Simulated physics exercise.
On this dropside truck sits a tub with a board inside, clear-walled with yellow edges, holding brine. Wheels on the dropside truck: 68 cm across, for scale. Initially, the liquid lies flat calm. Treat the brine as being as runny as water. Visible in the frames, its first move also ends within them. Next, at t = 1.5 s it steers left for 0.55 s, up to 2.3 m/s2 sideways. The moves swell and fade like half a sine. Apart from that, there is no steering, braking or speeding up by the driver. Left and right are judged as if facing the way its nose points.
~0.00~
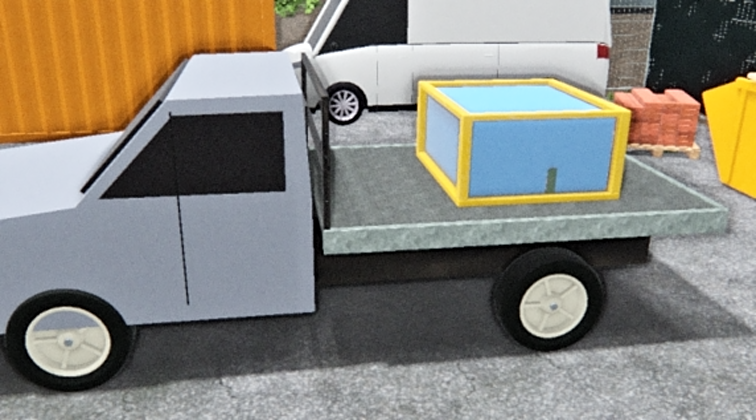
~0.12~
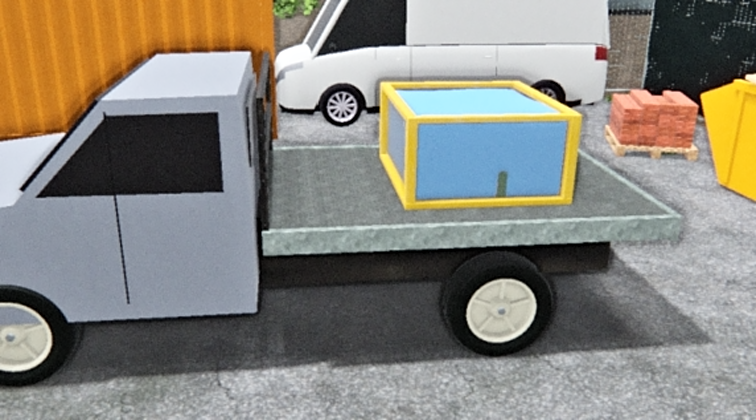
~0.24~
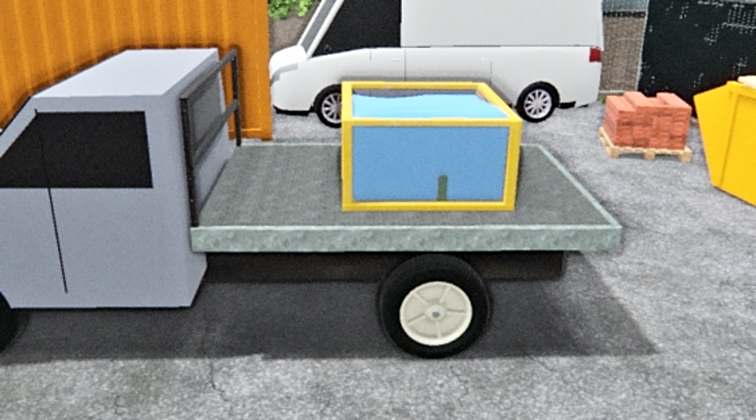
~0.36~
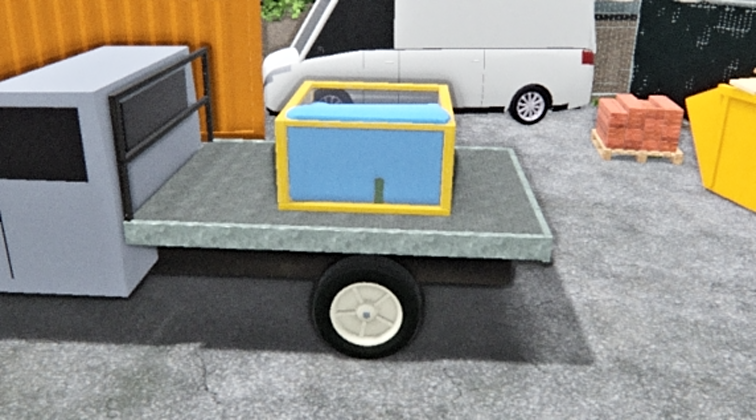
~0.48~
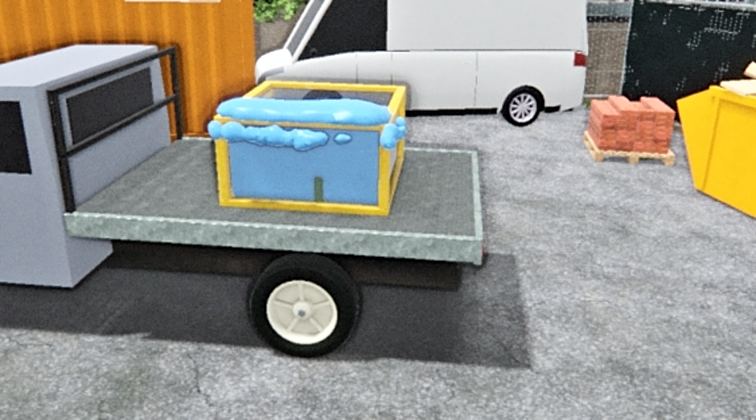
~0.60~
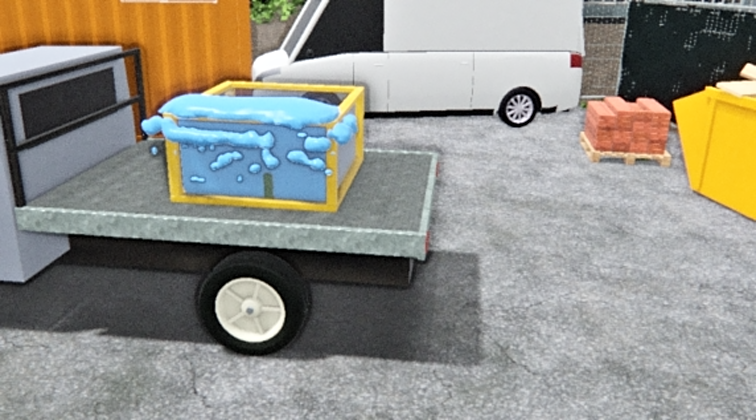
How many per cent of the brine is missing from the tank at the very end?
11 %.
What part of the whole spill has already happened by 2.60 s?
Close to 80 in a hundred.
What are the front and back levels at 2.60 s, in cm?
Some 48 cm in front and some 50 cm behind.
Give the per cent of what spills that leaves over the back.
Share: Around 10%.
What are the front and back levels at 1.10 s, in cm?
Around 52 cm toward the front, with 50 cm behind.
After 1.10 s the surface is 52 cm up at the front and 49 cm at the back; 6 per cent is out, over the near side.
After 1.80 s the surface is 49 cm up at the front and 51 cm at the back; 7 per cent is out, over the near side.
After 2.60 s the surface is 47 cm up at the front and 50 cm at the back; 8 per cent is out, over the near side.
After 5.03 s 11 per cent is out, over the near side and the far side, 57 of 518 litres.
